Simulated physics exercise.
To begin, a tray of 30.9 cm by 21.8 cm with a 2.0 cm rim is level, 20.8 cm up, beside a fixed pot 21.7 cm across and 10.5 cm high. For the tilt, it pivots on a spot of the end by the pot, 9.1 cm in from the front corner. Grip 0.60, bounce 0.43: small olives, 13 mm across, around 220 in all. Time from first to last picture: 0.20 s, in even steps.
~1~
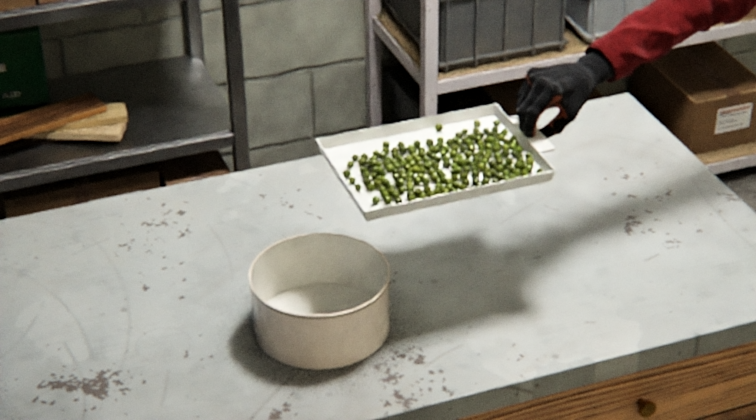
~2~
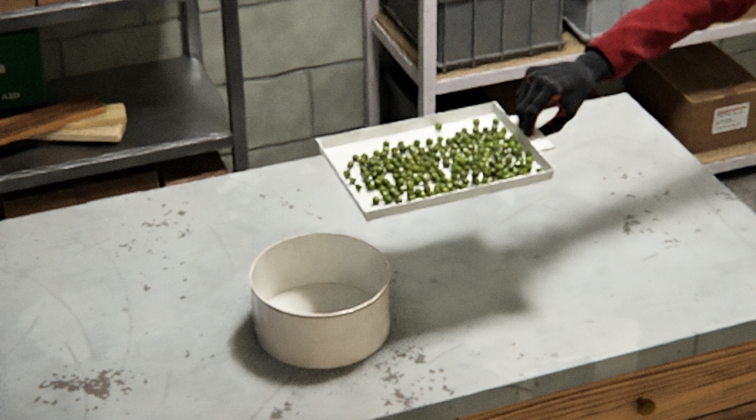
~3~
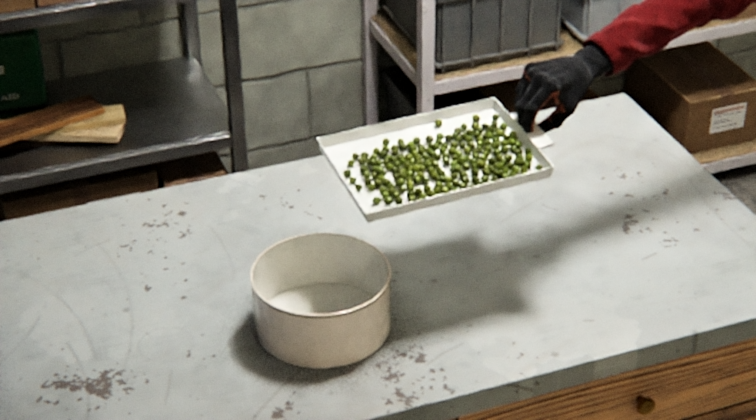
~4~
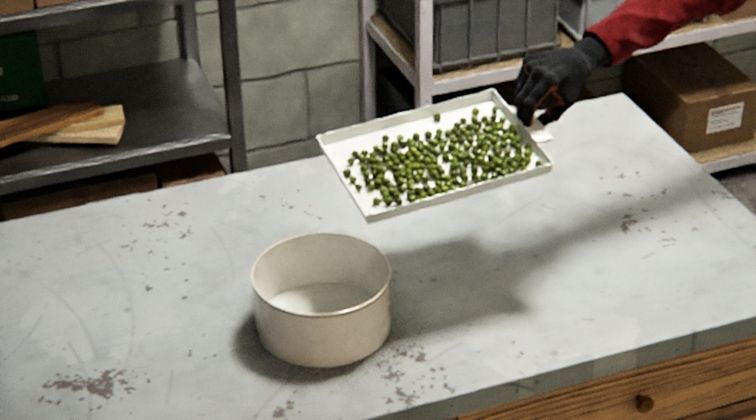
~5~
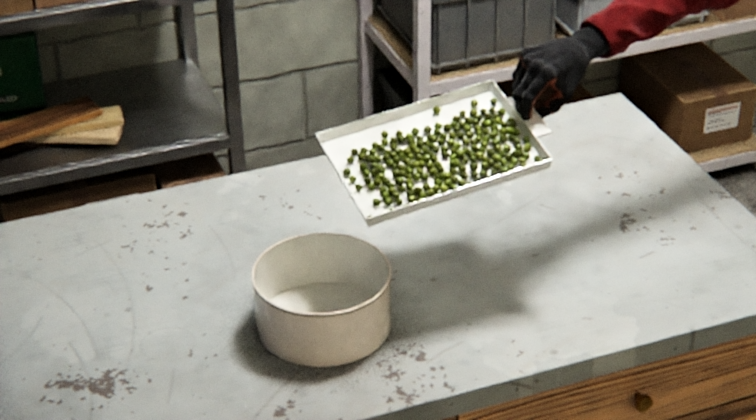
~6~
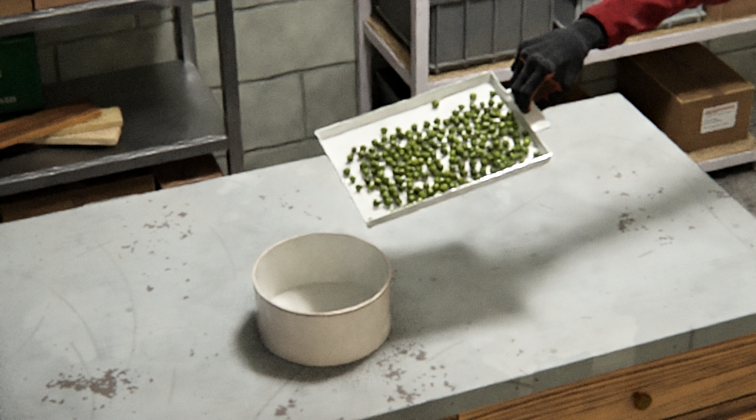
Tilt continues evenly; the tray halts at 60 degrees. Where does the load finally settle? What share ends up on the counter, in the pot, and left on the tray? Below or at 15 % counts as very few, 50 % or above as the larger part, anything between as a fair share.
Counter - very few, pot - very few, tray - the larger part.
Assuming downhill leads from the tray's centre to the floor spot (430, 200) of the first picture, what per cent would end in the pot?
The share comes to about 0 in a hundred.
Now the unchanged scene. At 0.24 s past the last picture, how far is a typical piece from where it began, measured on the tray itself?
It has moved some 3 cm from its start.
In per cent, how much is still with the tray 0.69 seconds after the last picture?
Value: About 95%.
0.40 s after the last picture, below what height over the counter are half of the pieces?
Around 26 cm up.
Then, 0.24 s after the last picture, tilt 37 degrees; the tray holds 100 %, the pot 0 %.
Then, 0.40 s after the last picture, tilt 52 degrees; the tray holds 100 %, the pot 0 %.
Then, 0.69 s after the last picture, tilt 60 degrees; the tray holds 95 %, the pot 0 %.
In the end, counter 0 %, pot 5 %, tray 95 %.
